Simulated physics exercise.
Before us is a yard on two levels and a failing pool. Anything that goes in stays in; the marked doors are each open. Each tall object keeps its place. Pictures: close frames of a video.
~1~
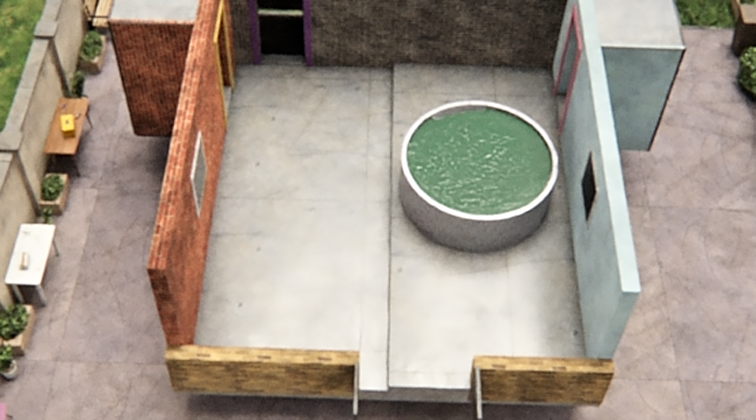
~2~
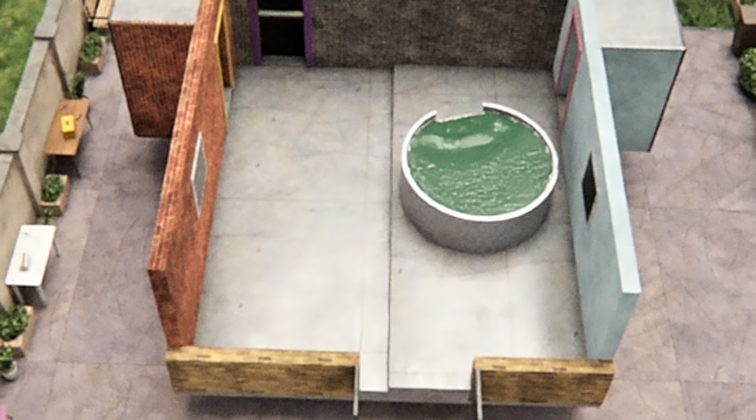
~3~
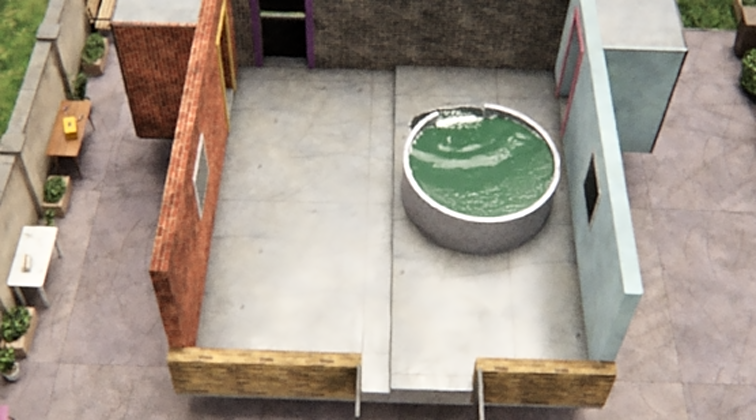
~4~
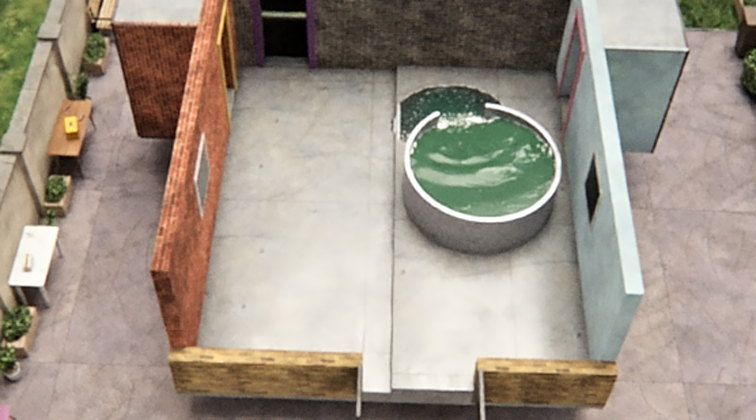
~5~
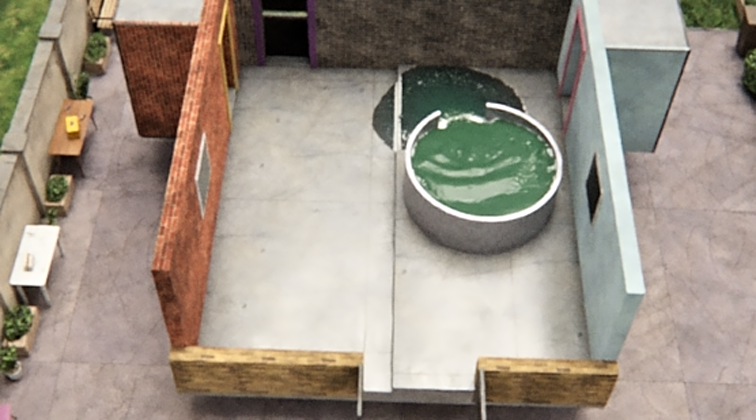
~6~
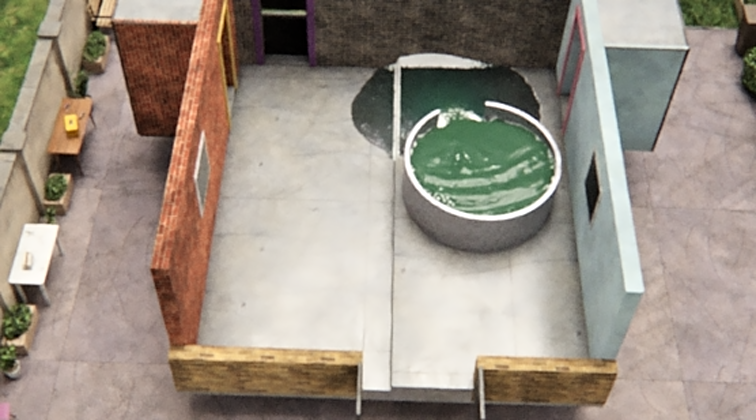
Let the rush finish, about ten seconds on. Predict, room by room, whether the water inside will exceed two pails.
The yellow door will let through over two buckets, the pink door will let through over two buckets, the purple door will let through over two buckets.
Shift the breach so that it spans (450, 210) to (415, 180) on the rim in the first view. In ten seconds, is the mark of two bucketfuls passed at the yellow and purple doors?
Lab note: Yellow door under threshold; purple door over threshold.
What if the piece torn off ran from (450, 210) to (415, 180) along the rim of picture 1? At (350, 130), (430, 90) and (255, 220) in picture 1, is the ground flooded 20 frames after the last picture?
Respectively: Parched, parched and drenched.
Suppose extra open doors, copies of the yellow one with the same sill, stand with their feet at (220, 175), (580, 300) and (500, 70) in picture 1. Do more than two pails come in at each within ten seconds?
Door one stays inside the limit, door two stays inside the limit, door three breaks the limit.
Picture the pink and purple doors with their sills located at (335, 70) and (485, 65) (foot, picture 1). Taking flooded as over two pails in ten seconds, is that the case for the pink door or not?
The pink one exceeds it.
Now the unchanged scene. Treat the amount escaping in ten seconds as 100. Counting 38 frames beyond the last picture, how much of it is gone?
Something close to 55 percent by that point.
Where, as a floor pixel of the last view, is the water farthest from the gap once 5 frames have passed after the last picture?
Pixel estimate: (258, 69).
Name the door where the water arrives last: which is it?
The door marked yellow.
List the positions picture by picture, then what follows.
In the first picture, still water in the pool at (479, 161).
In the second picture, the front is at a hidden place, out from the gap on the pool's far side.
In the third picture, the front is at (416, 121), out from the gap on the pool's far side.
In the fourth picture, the front is at (427, 91), out from the gap on the pool's far side.
In the fifth picture, water pours out on the pool's far side and has run to (431, 66).
In the sixth picture, the front is at (384, 68), out from the gap on the pool's far side.
A moment on, water covers 20 % of the floor; the yellow door not reached, the pink door wet at the sill, nothing in, the purple door wet at the sill, nothing in.
Next, water covers 30 % of the floor; the yellow door under two buckets in, the pink door wet at the sill, nothing in, the purple door under two buckets in.
Then, water covers 45 % of the floor; the yellow door far over two buckets in, the pink door over two buckets in, the purple door over two buckets in.
Later, water covers 85 % of the floor; the yellow door far over two buckets in, the pink door over two buckets in, the purple door far over two buckets in.
In the end, water covers 95 % of the floor; the yellow door far over two buckets in, the pink door over two buckets in, the purple door far over two buckets in.
